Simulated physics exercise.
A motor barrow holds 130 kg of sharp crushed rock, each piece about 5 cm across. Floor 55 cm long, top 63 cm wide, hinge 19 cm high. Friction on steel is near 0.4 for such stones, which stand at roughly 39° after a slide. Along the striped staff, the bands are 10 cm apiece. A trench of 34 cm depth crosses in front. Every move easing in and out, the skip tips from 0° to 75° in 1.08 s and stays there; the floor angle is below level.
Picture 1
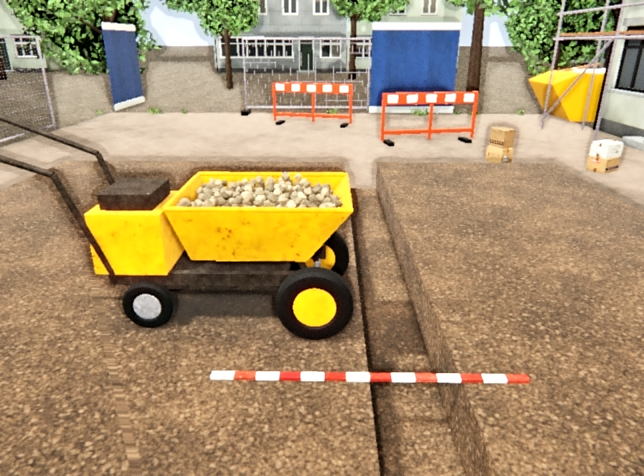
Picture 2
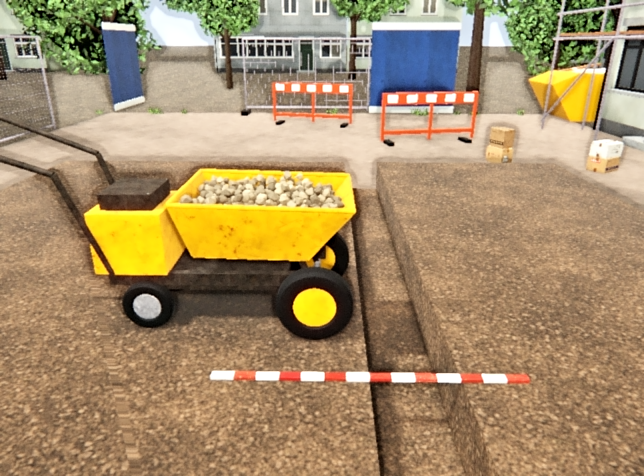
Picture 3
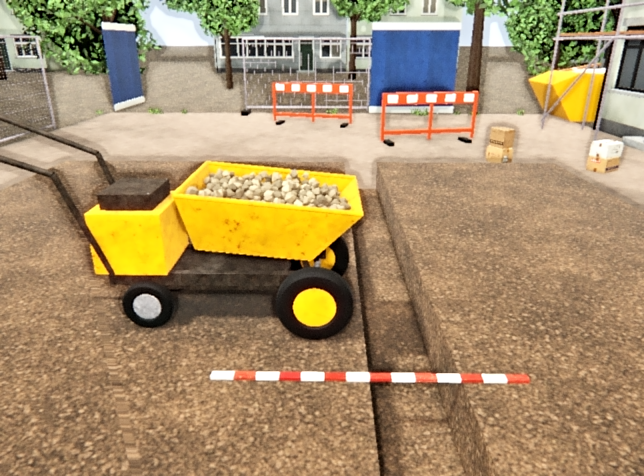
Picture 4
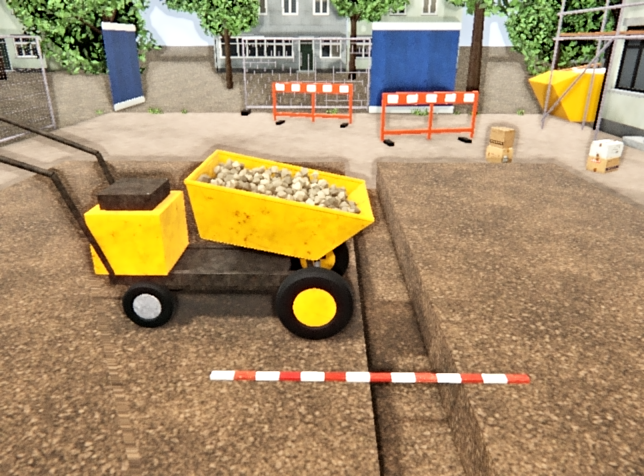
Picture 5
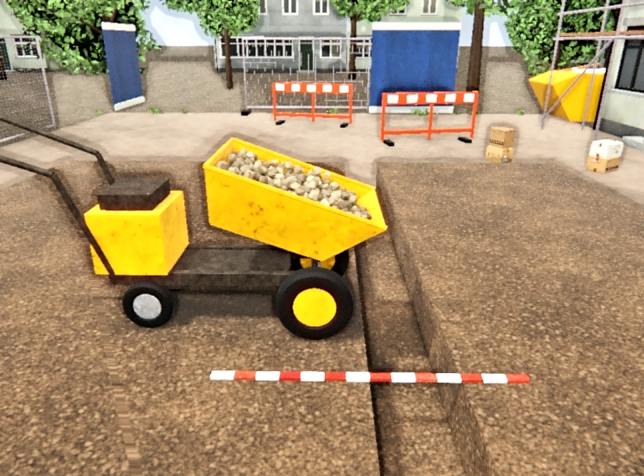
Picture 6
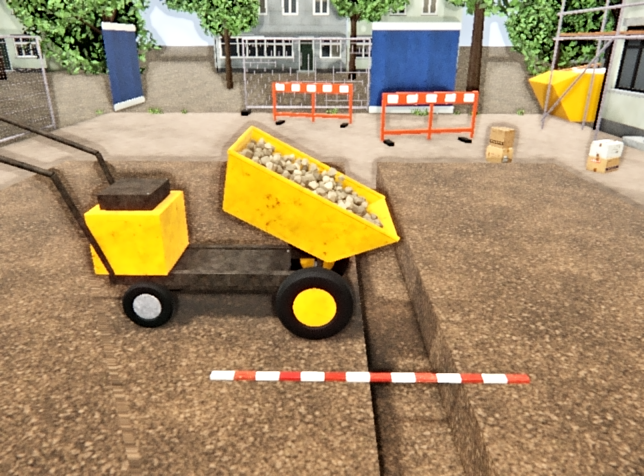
A yellow motor barrow loaded with crushed rock stood beside a trench on a building site, and its skip tilted slowly, then more steeply, down to the right, with the stones still inside.
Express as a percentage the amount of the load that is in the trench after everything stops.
The amount is close to 55 per cent of the load.
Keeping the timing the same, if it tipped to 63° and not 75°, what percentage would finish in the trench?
About 35%.
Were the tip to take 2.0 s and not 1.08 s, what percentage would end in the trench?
In that case some 70 per cent.
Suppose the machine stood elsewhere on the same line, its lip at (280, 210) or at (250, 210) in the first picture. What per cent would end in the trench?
Roughly 100 in a hundred, then 70 in a hundred.
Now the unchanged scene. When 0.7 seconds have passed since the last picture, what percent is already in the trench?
About 10 per cent by then.
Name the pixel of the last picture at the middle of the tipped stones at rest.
Around (428, 334).
Then, 0.4 s after the last picture the floor is at 63°, 100 % in the skip; the foremost stones are at (418, 269).
Then, 0.7 s after the last picture the floor is at 75°, 62 % in the skip, 11 % in the trench, 27 % past the trench; the foremost stones are at (494, 310).
Then, 1.1 s after the last picture the floor is at 75°, 27 % in the skip, 25 % in the trench, 48 % past the trench; the foremost stones are at (581, 306).
Then, 3.0 s after the last picture the floor is at 75°, 0 % in the skip, 55 % in the trench, 45 % past the trench; the foremost stones are at (608, 303).
